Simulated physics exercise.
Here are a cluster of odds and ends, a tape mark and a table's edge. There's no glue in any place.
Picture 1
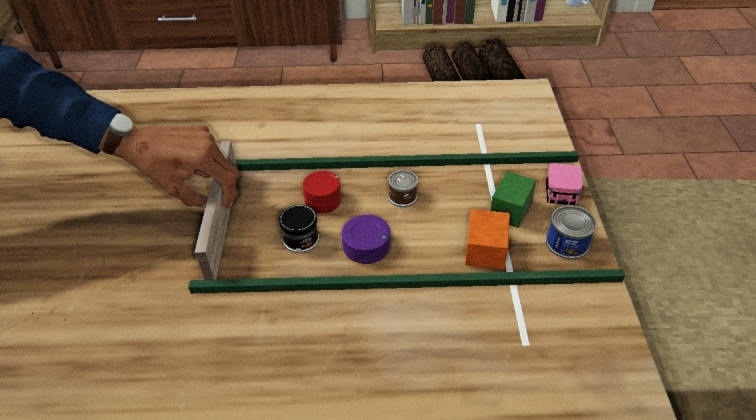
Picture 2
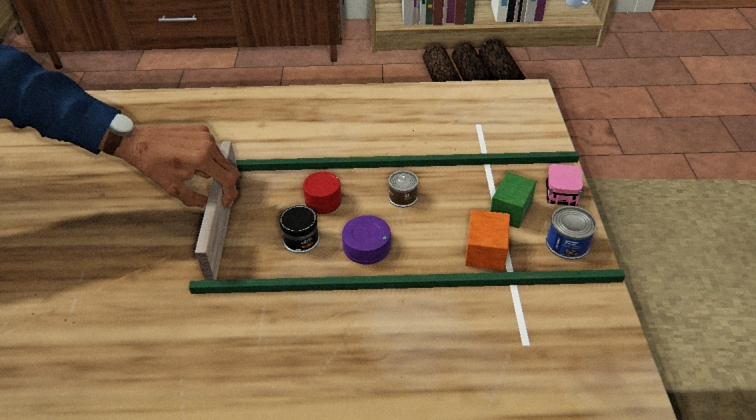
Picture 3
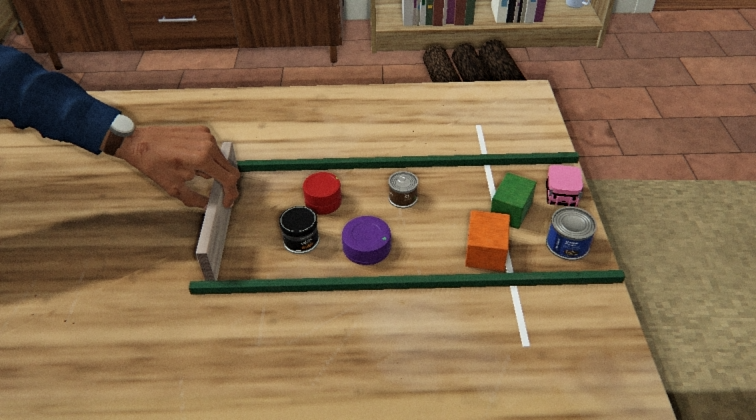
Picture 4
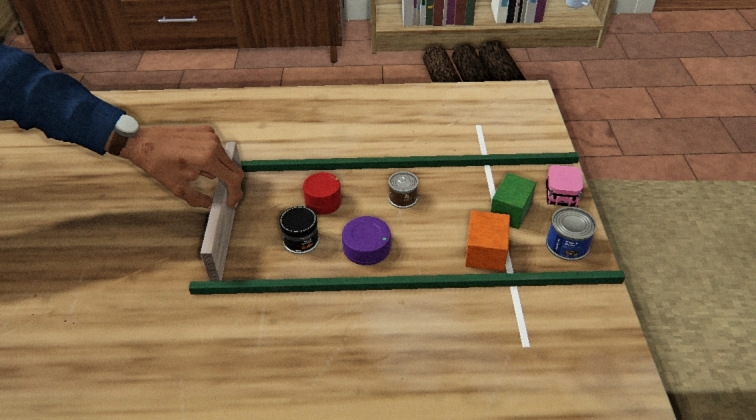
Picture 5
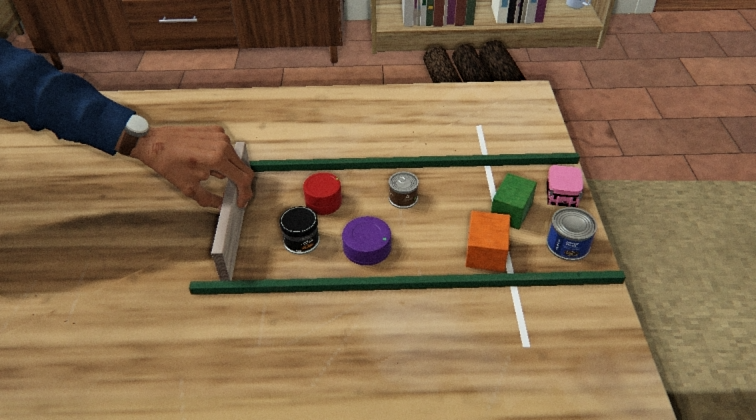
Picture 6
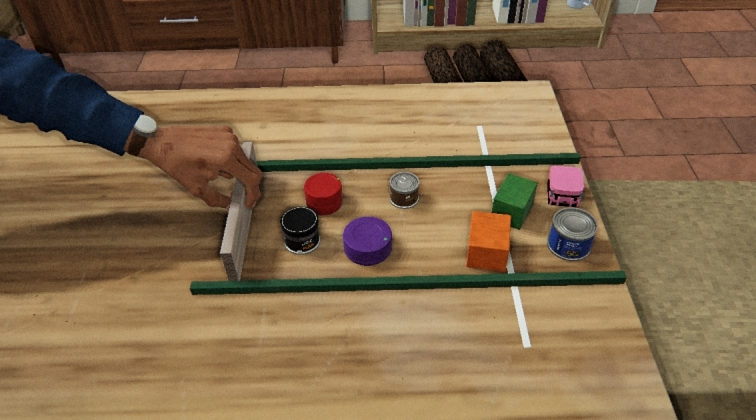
A hand in a dark blue sleeve and wristwatch grips an upright board at the left end of a lane between two green rails on a wooden table, seen from above. Ahead sit a red lid, black tin, purple lid and small brown tin, then green and orange blocks, a pink case and blue tin around white tape. The hand slides the board slightly right, touching nothing, while the objects and view stay essentially still.
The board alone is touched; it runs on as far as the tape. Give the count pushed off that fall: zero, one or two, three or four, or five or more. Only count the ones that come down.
Off the edge will go nothing.
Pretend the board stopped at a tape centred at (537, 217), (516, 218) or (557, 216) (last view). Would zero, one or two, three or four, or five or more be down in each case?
So in that order I'd say either one or two; either one or two; 3 or 4.
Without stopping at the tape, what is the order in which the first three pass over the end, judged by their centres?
First the blue tin, next the pink case, last the orange block.
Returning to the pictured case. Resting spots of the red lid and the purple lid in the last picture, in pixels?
In the last picture, roughly (513, 185) and (534, 253).
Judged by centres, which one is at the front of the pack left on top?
It's the blue tin.
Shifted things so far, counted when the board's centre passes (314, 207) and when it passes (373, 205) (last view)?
First 3, after that 4.
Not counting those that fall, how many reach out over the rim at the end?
The number is 1.
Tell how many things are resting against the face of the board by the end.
It adds up to 3.
Soon after, none off yet; pink case at rest near (565, 187); blue tin at rest near (572, 234); green block at rest near (514, 201).
Then, none off yet; pink case at rest near (565, 187); blue tin moving near (581, 233); green block moving near (519, 202).
At rest, the number that fall off is zero.
